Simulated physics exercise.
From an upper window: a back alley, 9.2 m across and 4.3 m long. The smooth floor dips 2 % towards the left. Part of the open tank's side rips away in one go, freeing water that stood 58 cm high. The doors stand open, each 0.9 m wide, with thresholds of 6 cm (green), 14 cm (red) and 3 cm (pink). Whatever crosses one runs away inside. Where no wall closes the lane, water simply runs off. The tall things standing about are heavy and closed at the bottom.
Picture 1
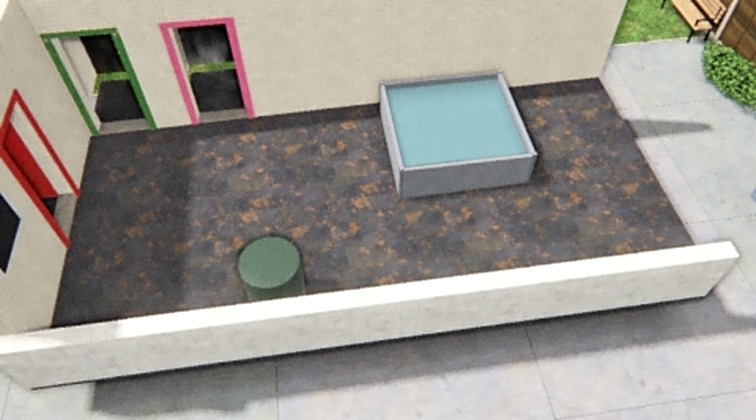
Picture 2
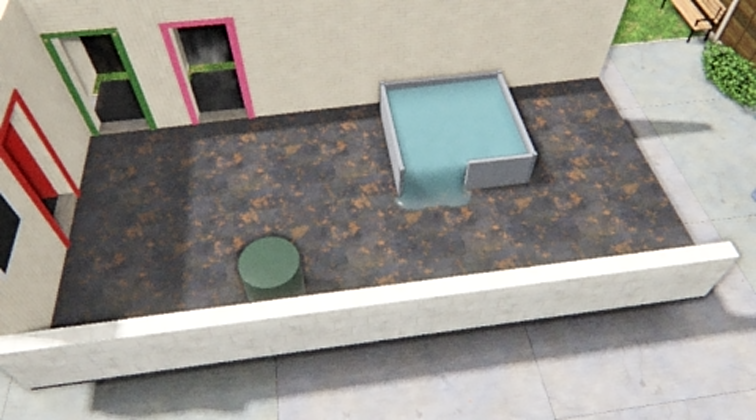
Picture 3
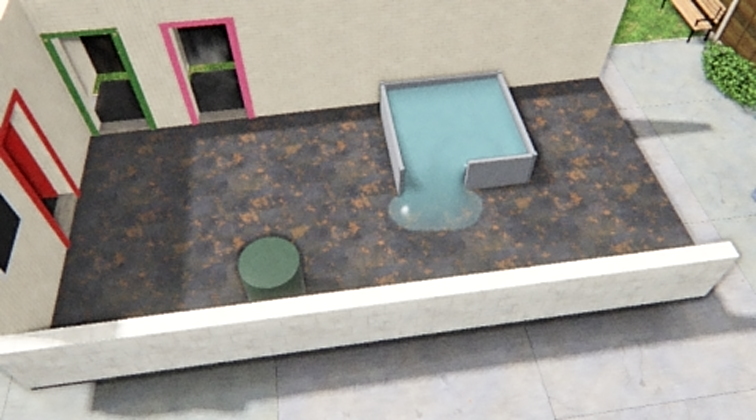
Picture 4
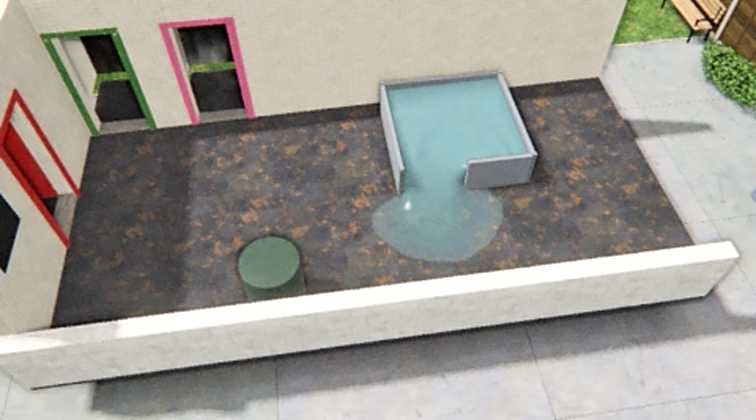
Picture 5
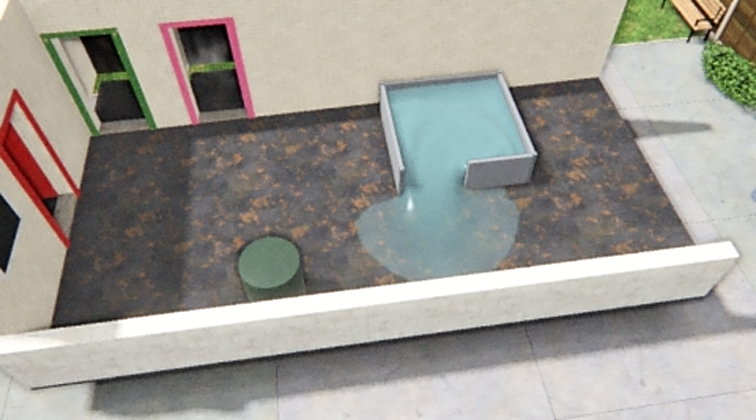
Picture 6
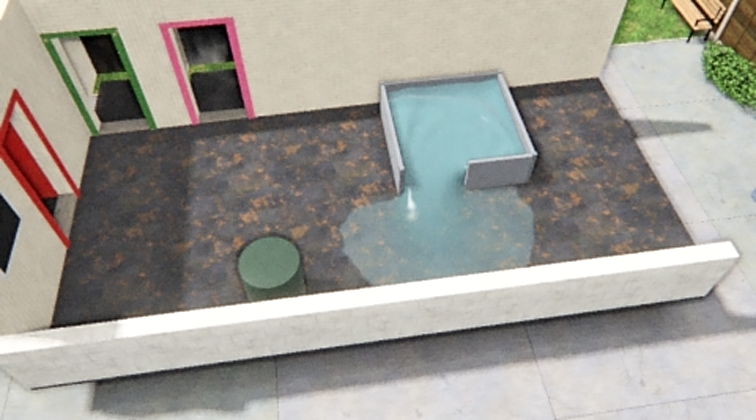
The video shows an open tank of water in a walled yard with green, pink and red doorways; part of its near side gives way, and water pours out, spreading across the dark floor towards the low front wall.
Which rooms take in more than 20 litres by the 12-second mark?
The water let in: At the green door it passes the limit; at the red door it does not reach the limit; at the pink door it goes over the limit.
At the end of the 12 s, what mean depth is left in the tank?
Some 6 cm.
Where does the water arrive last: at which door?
The green one.
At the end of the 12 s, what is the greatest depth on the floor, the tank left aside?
Roughly 12 cm.
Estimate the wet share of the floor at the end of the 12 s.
Near 90 per cent is wet.
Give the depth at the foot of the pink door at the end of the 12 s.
Roughly 7.0 cm deep.
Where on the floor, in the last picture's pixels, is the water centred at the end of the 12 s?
Near (296, 204).
A moment later water covers 15 % of the floor and is deepest (33 cm) near (436, 305); green door not reached, red door not reached, pink door not reached.
Soon after water covers 25 % of the floor and is deepest (44 cm) near (309, 312); green door not reached, red door not reached, pink door not reached.
Next water covers 55 % of the floor and is deepest (28 cm) near (309, 312); green door not reached, red door not reached, pink door not reached.
Later on water covers 85 % of the floor and is deepest (16 cm) near (309, 312); green door 11 cm at the sill, 7 L in, red door 7 cm at the sill, 0 L in, pink door 7 cm at the sill, 43 L in.
At the end water covers 90 % of the floor and is deepest (12 cm) near (91, 136); green door 9 cm at the sill, 58 L in, red door 9 cm at the sill, 0 L in, pink door 7 cm at the sill, 81 L in.
